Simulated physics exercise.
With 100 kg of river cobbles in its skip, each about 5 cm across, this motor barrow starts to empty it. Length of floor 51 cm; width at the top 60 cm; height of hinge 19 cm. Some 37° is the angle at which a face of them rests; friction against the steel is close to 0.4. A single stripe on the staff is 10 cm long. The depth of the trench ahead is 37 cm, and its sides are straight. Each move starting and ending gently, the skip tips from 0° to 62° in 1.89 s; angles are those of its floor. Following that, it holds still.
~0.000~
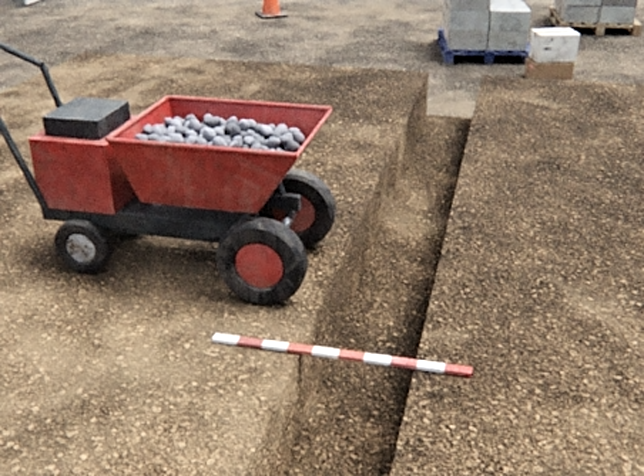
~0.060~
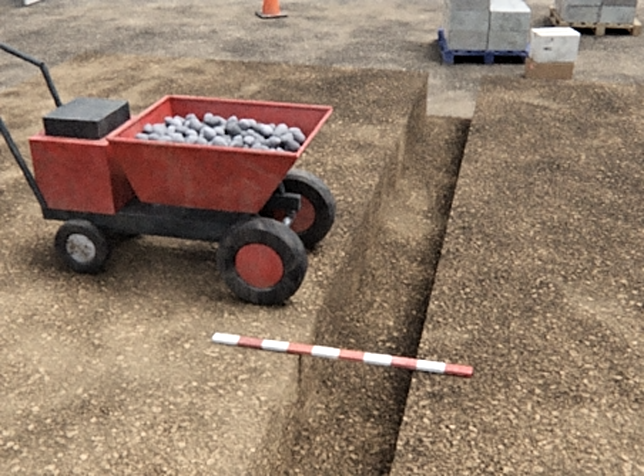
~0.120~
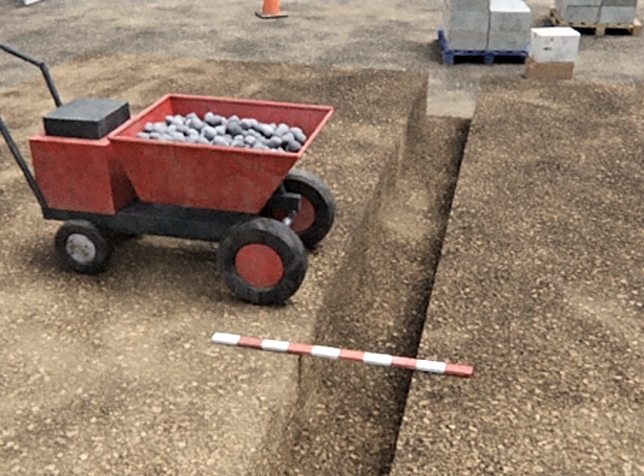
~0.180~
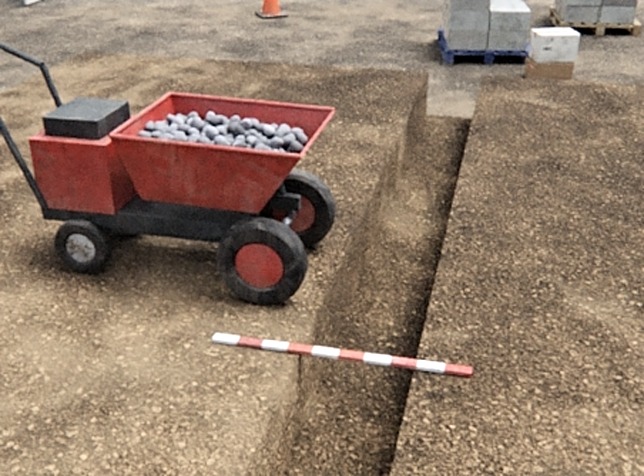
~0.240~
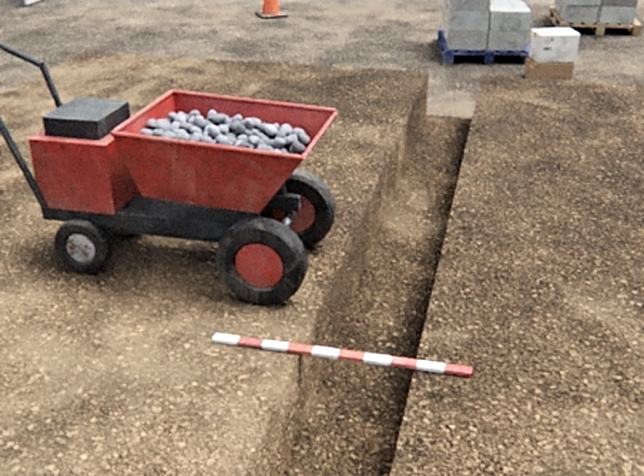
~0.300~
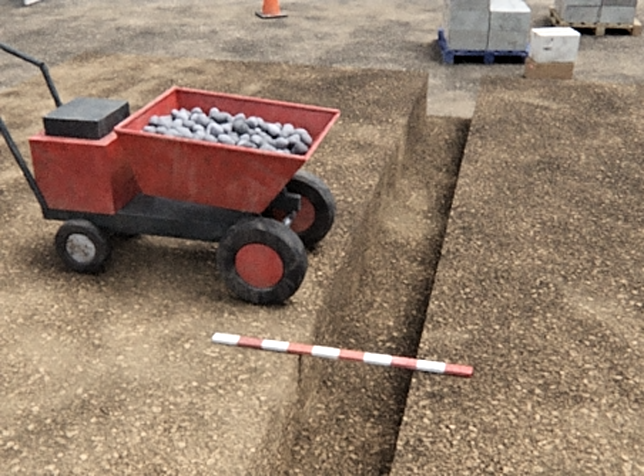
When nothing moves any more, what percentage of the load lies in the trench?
51 %.
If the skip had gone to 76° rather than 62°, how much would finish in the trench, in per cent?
Expect roughly 65 per cent.
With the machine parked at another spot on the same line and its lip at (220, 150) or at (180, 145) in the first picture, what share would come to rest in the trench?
Some 70 and some 40 per cent, in that order.
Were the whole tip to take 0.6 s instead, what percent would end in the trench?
Roughly 30 per cent.
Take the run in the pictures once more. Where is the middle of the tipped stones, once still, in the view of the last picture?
In the last view, about (410, 347).
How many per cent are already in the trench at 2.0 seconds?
Something like 15 in a hundred.
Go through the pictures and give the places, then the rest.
The skip is at 0°, its lip at (296, 156); the top of the load is at (233, 126), in the first picture.
Lip at (297, 156), floor tilted 0°, highest stones at (234, 126); the stones move at 0.0 m/s on average, in the second picture.
Lip at (298, 156), floor tilted 1°, highest stones at (235, 126); the stones move at 0.1 m/s on average, in the third picture.
Lip at (300, 157), floor tilted 2°, highest stones at (224, 123); the stones move at 0.1 m/s on average, in the fourth picture.
The skip is at 3°, its lip at (302, 158); the top of the load is at (220, 122); the stones move at 0.2 m/s on average, in the fifth picture.
The skip is at 4°, its lip at (305, 160); the top of the load is at (215, 120); the stones move at 0.2 m/s on average, in the sixth picture.
After 1.4 s the floor is at 52°; 100 % in the skip; the foremost stones are at (377, 216).
After 2.0 s the floor is at 62°; 79 % in the skip, 15 % in the trench, 6 % past the trench; the foremost stones are at (481, 306).
After 2.3 s the floor is at 62°; 59 % in the skip, 23 % in the trench, 19 % past the trench; the foremost stones are at (547, 292).
After 4.3 s the floor is at 62°; 29 % in the skip, 51 % in the trench, 20 % past the trench; the foremost stones are at (589, 308).
